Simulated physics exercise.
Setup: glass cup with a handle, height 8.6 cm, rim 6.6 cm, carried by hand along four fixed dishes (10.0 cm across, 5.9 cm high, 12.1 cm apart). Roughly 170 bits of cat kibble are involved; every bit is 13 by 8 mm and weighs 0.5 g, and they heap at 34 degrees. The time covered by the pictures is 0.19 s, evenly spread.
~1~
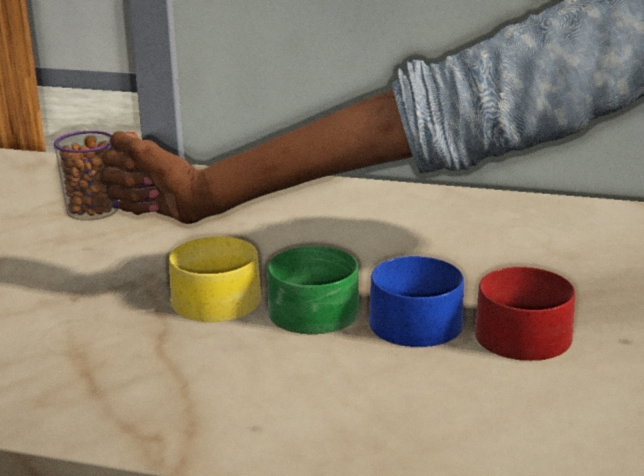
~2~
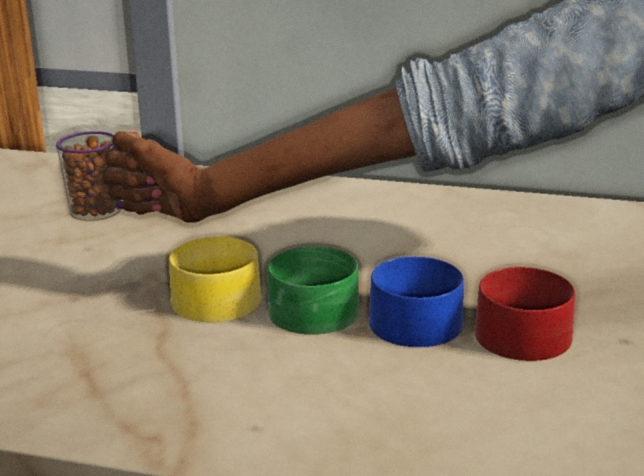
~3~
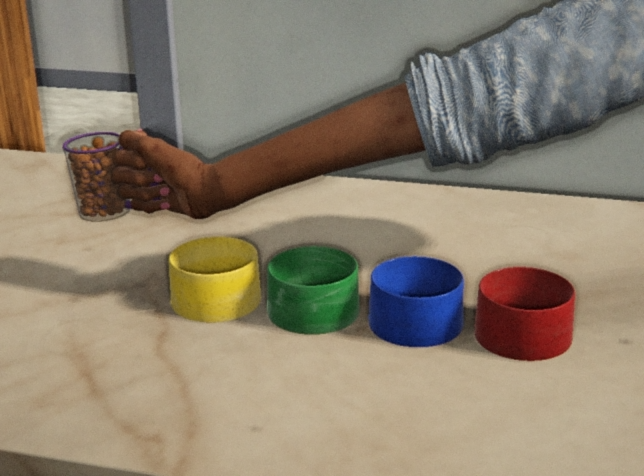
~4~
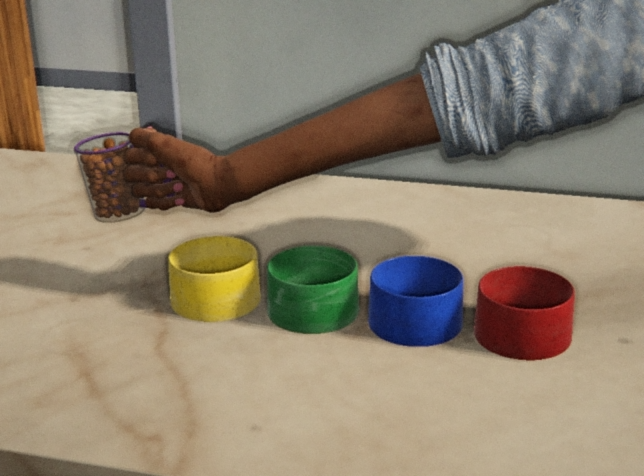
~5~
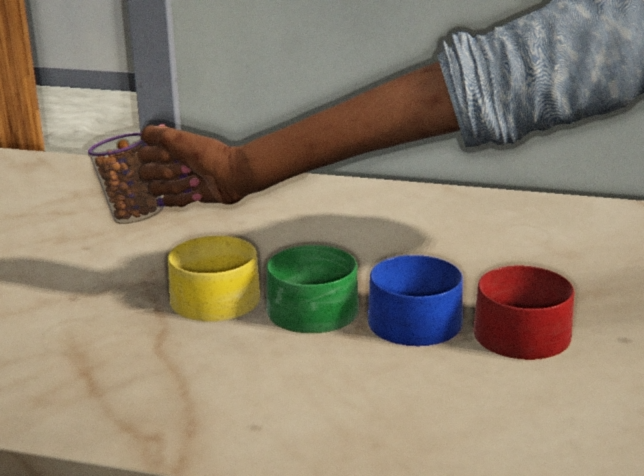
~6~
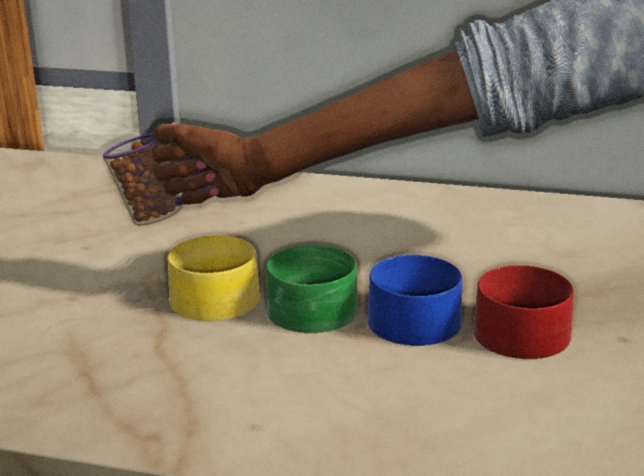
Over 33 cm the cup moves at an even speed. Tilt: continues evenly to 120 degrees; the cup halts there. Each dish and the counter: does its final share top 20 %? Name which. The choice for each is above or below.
Red - below it, blue - below it, green - above it, yellow - below it, counter - below it.
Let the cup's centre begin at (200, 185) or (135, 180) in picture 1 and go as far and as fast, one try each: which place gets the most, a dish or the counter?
The winner: Blue; counter.
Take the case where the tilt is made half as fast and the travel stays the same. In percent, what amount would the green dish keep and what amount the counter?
Shares - green: 100, counter: 0.
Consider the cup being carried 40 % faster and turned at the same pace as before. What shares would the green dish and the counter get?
Green 100; counter 0.
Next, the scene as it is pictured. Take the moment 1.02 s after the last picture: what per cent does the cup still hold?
My guess is near 25 per cent.
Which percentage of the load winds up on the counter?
Around 0 percent, I'd guess.
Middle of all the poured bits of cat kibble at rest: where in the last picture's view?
I'd say roughly (312, 294).
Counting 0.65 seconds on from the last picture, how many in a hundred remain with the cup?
About 95 per cent.
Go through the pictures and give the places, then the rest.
Cup at (89, 176), tilt 0 degrees, lip at (59, 139), moved 0.0 cm; middle of the pieces at (87, 177); yellow dish at (213, 256); green dish at (313, 266); blue dish at (417, 277); red dish at (527, 288), in the first picture.
Cup at (91, 177), tilt 1 degrees, lip at (61, 140), moved 0.3 cm; middle of the pieces at (89, 178), in the second picture.
Cup at (99, 177), tilt 3 degrees, lip at (67, 142), moved 1.4 cm; middle of the pieces at (97, 179), in the third picture.
Cup at (112, 178), tilt 7 degrees, lip at (79, 144), moved 3.1 cm; middle of the pieces at (110, 180), in the fourth picture.
Cup at (128, 179), tilt 12 degrees, lip at (92, 148), moved 5.2 cm; middle of the pieces at (126, 181), in the fifth picture.
Cup at (145, 180), tilt 17 degrees, lip at (107, 152), moved 7.3 cm; middle of the pieces at (143, 182); yellow dish at (212, 255); green dish at (311, 265); blue dish at (416, 276); red dish at (525, 287), in the sixth picture.
Then, 0.39 s after the last picture, tilt 67 degrees; cup holds 100 %.
Then, 0.65 s after the last picture, tilt 100 degrees; cup holds 95 %.
Then, 1.02 s after the last picture, tilt 120 degrees; cup holds 25 %, green 75 %.
In the end, red 0 %, blue 0 %, green 100 %, yellow 0 %, counter 0 %.
